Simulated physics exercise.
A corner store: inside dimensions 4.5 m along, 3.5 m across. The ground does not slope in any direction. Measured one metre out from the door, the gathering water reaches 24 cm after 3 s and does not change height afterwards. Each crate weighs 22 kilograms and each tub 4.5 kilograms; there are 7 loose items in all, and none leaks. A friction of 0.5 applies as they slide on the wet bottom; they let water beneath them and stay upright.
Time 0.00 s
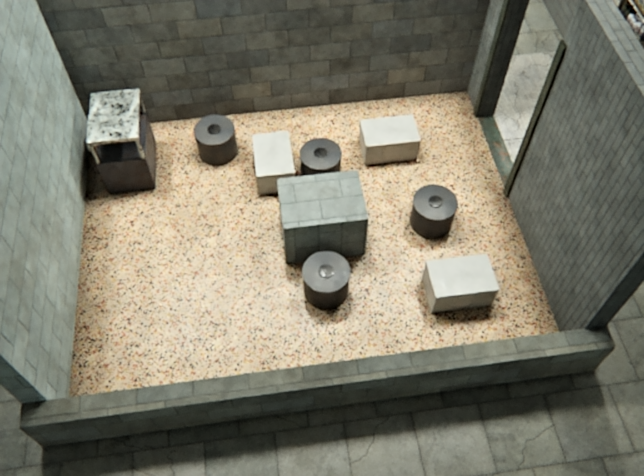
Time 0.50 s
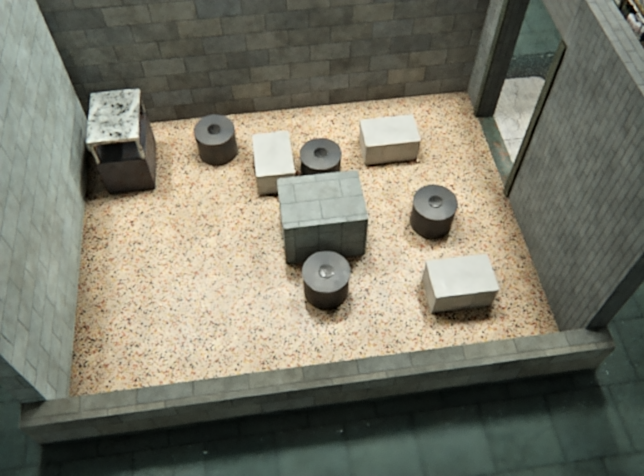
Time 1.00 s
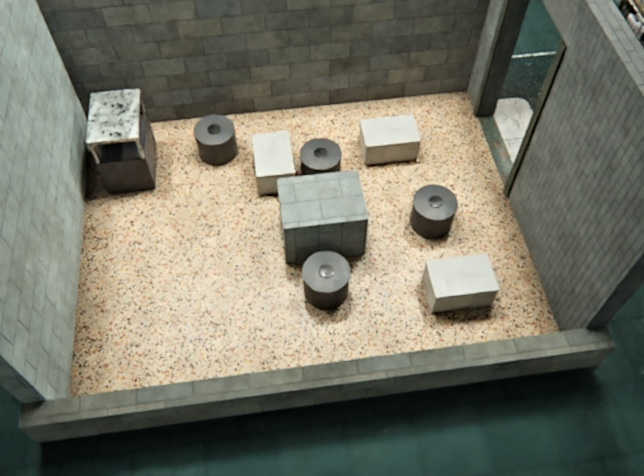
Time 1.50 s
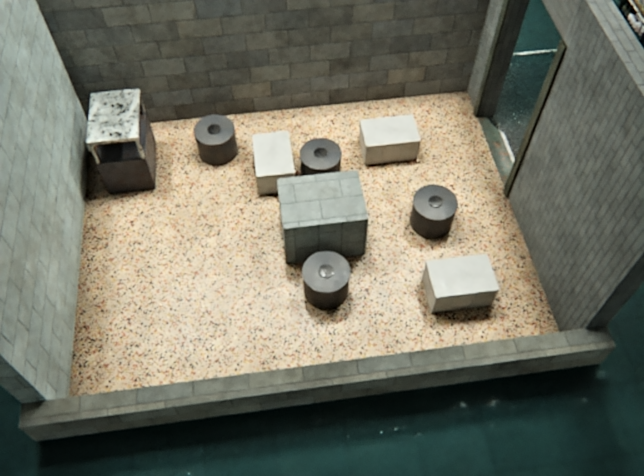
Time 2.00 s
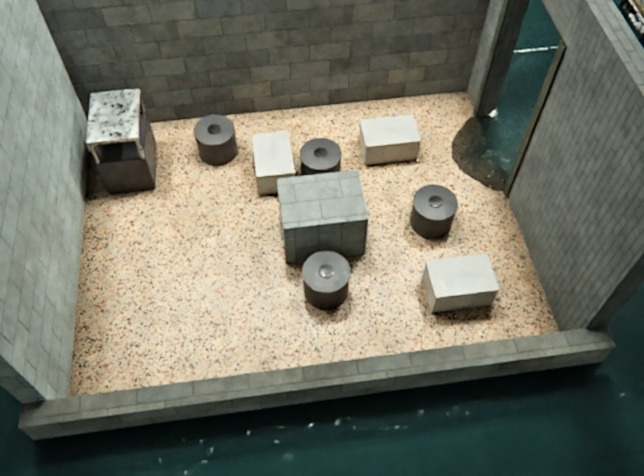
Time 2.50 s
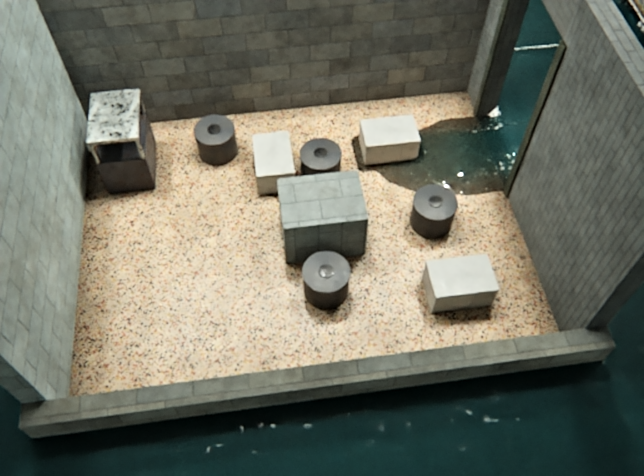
A small store with grey block walls and a speckled, sandy-coloured floor is seen from high above, looking down over a low front wall, with a doorway at the right rear. Dark round tubs and pale crates stand around a larger grey-green block, with a marbled stand at the left. Dark green water covers the paving outside, then enters through the doorway and spreads around the nearest items, which stay still, as does the camera.
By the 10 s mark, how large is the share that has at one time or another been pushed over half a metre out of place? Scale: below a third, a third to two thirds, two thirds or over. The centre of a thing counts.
On that scale, two thirds or over.
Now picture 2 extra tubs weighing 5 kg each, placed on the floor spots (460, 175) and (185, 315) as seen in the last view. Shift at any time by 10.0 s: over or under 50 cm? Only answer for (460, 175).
I'd say too far.
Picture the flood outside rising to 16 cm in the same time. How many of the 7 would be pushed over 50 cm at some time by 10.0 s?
So the tally would be 2.
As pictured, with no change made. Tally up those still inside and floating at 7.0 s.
The number is 3.
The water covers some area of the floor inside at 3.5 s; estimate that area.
3.5 m2.
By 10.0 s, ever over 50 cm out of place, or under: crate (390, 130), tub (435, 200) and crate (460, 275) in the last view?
Order as asked - a bigger shift, a bigger shift, a smaller shift.
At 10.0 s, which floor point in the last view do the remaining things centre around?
(271, 252).
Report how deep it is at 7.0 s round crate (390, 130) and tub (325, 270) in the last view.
Depth approx. 11 cm / 2 cm.
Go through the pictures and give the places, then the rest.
The first frame shows a crate at (273, 153), on the bottom; a tub at (436, 202), on the bottom; water covers 0.0 m2; 0 of 7 have shifted.
The second frame shows a crate at (273, 153), on the bottom; a tub at (436, 202) rests on the ground; water covers 0.0 m2; 0 of 7 have shifted.
The third frame shows a crate at (273, 153) rests on the ground; a tub at (436, 202), on the bottom; 0.0 m2 under water; 0 of 7 have shifted.
The fourth frame shows a crate at (273, 153) rests on the ground; a tub at (436, 202), on the bottom; 0.0 m2 under water; 0 of 7 have shifted.
The fifth frame shows a crate at (273, 153) rests on the ground; a tub at (436, 202) rests on the ground; 0.3 m2 under water; 0 of 7 have shifted.
The sixth frame shows a crate at (273, 153), on the bottom; a tub at (436, 202), on the bottom; water covers 1.0 m2; 0 of 7 have shifted.
After 3.5 s 0 of 7 are over 50 cm from their spots; 0 afloat.
After 4.5 s 1 of 7 are over 50 cm from their spots; 2 afloat.
After 7.0 s 5 of 7 are over 50 cm from their spots; 3 afloat.
After 10.0 s 5 of 7 are over 50 cm from their spots, and 5 have been at some point; 6 afloat.
